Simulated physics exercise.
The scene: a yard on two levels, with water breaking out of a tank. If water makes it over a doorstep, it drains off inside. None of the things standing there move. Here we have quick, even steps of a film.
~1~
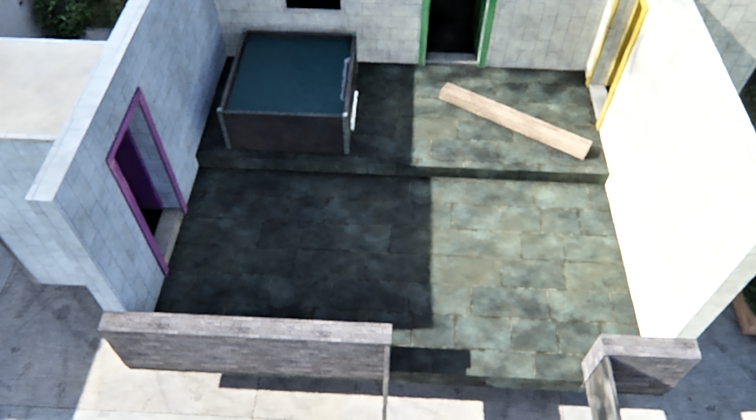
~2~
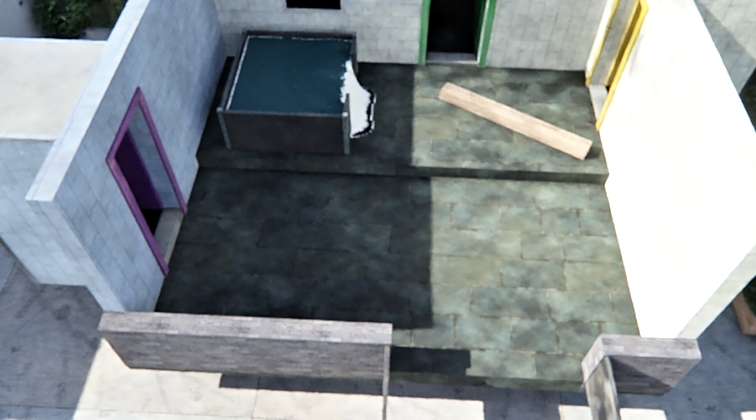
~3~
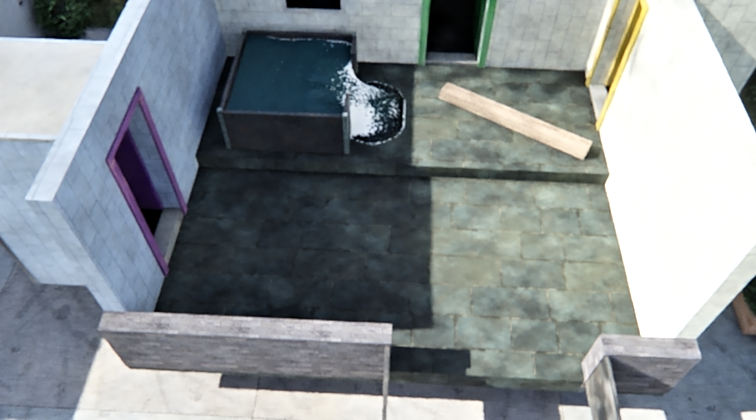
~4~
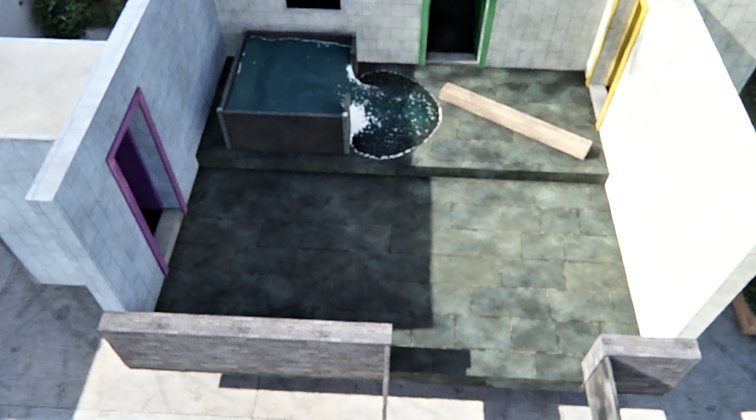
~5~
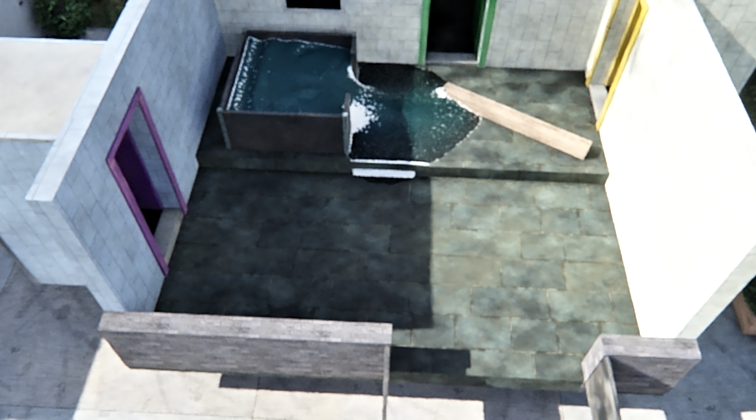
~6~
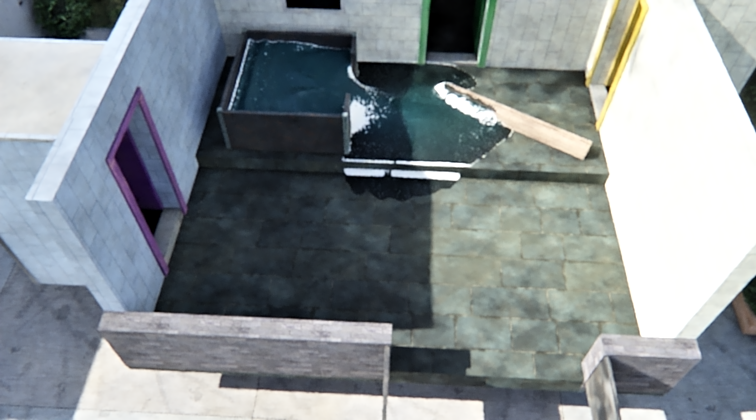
Water bursts from the right side of a dark tank in a walled, two-level stone yard, seen from high above by a still camera. The tank stands at the upper left, with a purple-framed doorway on the left, a green one behind, a yellow one at right, and a pale plank lying on the upper level. The foaming water fans rightward, reaches the plank, and slips over the step's edge onto the lower paving.
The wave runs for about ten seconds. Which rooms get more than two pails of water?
As I see it, the green door goes over the limit; the purple door keeps to the limit; the yellow door goes over the limit.
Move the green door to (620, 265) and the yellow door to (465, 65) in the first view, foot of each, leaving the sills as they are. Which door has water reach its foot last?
The one to pick is the purple-painted one.
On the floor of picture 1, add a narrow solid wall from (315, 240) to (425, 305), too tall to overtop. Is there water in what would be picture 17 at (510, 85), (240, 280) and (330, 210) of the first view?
Taking them in order, I'd say soaked, parched and parched.
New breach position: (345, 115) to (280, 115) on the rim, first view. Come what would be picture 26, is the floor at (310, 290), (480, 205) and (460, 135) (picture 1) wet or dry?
Point by point: Soaked; unwetted; unwetted.
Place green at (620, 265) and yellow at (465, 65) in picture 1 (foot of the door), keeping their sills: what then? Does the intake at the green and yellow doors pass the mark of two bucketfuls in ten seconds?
I reckon the green door admits more while the yellow door admits more.
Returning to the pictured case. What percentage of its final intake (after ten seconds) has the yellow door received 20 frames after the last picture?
Share by then: About 65 in a hundred.
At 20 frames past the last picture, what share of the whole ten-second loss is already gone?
Near 20 in a hundred.
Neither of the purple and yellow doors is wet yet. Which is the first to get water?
From the pictures, my answer is the door marked yellow.
A moment on, water covers 30 % of the floor; the green door under two buckets in, the purple door not reached, the yellow door not reached.
Next, water covers 45 % of the floor; the green door over two buckets in, the purple door not reached, the yellow door under two buckets in.
Then, water covers 50 % of the floor; the green door over two buckets in, the purple door not reached, the yellow door over two buckets in.
Later, water covers 70 % of the floor; the green door far over two buckets in, the purple door not reached, the yellow door over two buckets in.
In the end, water covers 90 % of the floor; the green door far over two buckets in, the purple door wet at the sill, nothing in, the yellow door over two buckets in.
